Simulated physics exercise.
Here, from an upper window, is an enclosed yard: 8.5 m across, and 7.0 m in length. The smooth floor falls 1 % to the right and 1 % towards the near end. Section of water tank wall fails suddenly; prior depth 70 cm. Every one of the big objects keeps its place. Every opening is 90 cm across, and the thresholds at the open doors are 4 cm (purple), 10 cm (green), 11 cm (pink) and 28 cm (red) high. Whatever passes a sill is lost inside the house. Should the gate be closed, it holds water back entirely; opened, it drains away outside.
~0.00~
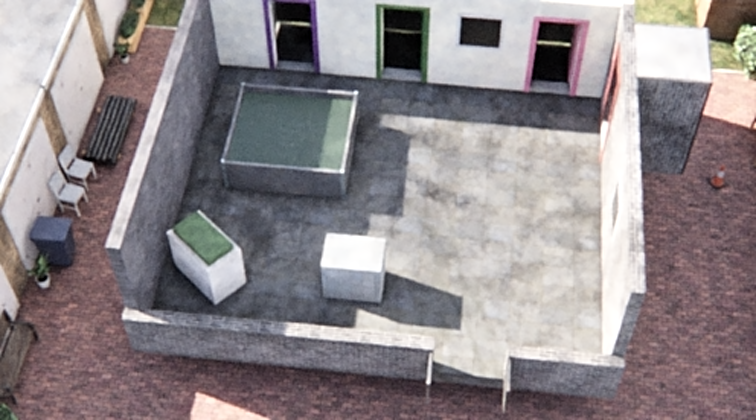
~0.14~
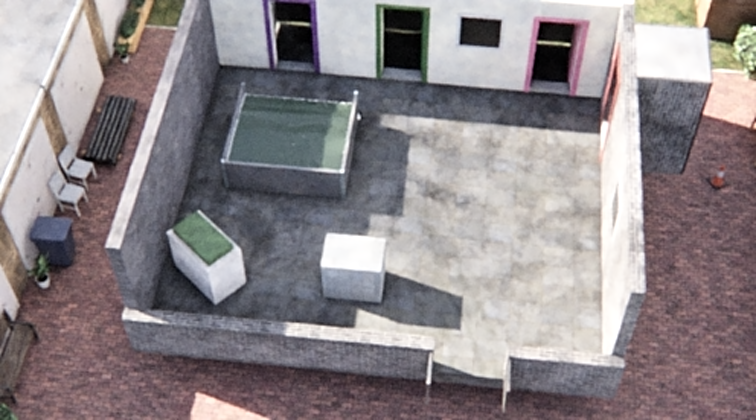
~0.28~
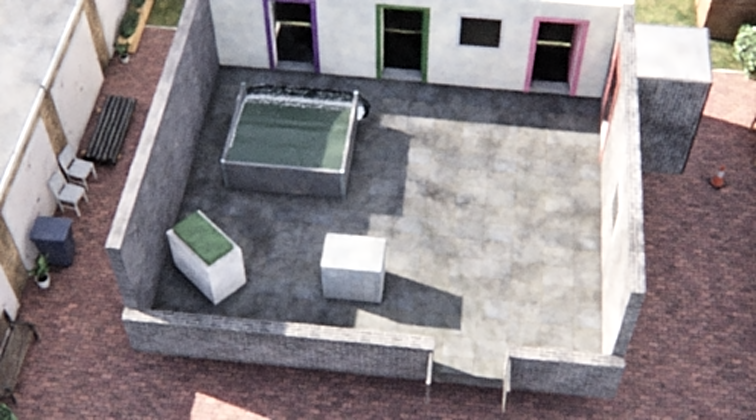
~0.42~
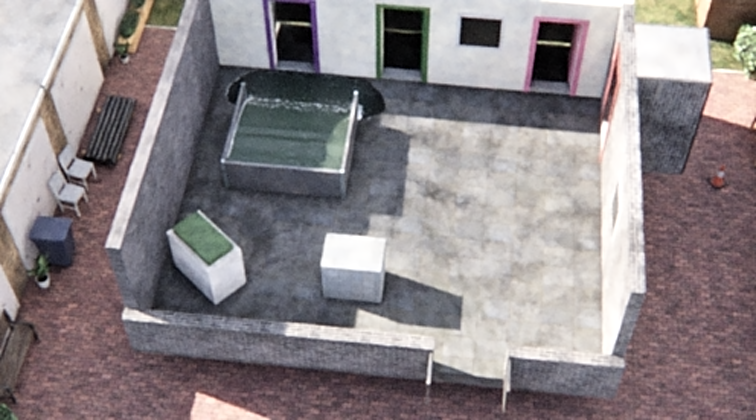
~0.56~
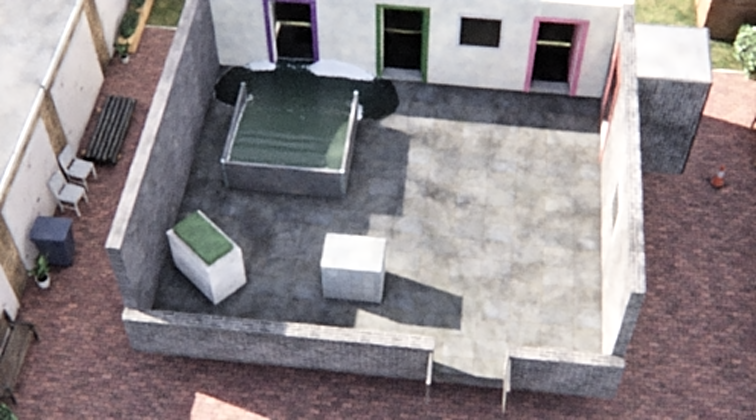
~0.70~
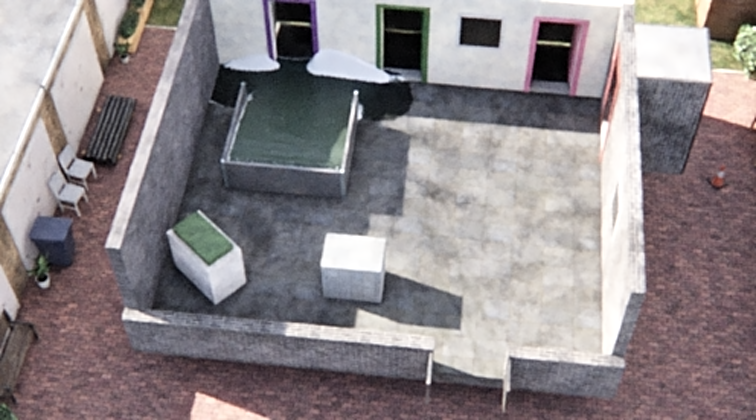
The footage shows a walled yard from above, with a raised water tank near purple- and green-framed doorways; water bursts from the tank's far side, then spreads in a dark, white-edged pool along the back wall to both sides.
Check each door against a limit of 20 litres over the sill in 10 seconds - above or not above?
The purple door overtops the limit; the green door overtops the limit; the pink door remains shy of the limit; the red door remains shy of the limit.
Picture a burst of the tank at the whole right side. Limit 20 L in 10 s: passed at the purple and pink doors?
At purple the amount is beneath the mark, while at pink it is higher than the mark.
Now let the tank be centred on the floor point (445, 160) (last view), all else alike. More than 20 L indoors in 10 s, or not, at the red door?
So the red door keeps within it.
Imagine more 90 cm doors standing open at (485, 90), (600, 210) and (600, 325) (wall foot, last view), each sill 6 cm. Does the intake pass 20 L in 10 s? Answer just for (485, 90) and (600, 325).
Taking them in order, the first gets too little and the second too little.
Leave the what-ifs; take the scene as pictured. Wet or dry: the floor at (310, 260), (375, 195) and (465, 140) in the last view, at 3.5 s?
Untouched, untouched, soaked.
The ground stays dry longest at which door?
The red door.
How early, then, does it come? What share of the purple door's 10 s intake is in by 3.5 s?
That works out near 85%.
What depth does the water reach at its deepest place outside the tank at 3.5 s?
Around 23 centimetres.
After 1.4 s water covers 10 % of the floor and is deepest (48 cm) near (323, 78); purple door 42 cm at the sill, 289 L in, green door 19 cm at the sill, 5 L in, pink door not reached, red door not reached.
After 2.2 s water covers 20 % of the floor and is deepest (36 cm) near (219, 69); purple door 34 cm at the sill, 563 L in, green door 18 cm at the sill, 29 L in, pink door 3 cm at the sill, 0 L in, red door not reached.
After 3.5 s water covers 40 % of the floor and is deepest (23 cm) near (224, 81); purple door 19 cm at the sill, 776 L in, green door 11 cm at the sill, 47 L in, pink door 4 cm at the sill, 0 L in, red door 19 cm at the sill, 0 L in.
After 6.0 s water covers 65 % of the floor and is deepest (18 cm) near (186, 253); purple door 9 cm at the sill, 884 L in, green door 7 cm at the sill, 49 L in, pink door 5 cm at the sill, 0 L in, red door 11 cm at the sill, 0 L in.
After 10.0 s water covers 80 % of the floor and is deepest (12 cm) near (592, 376); purple door 7 cm at the sill, 912 L in, green door 5 cm at the sill, 49 L in, pink door 5 cm at the sill, 0 L in, red door 7 cm at the sill, 0 L in.
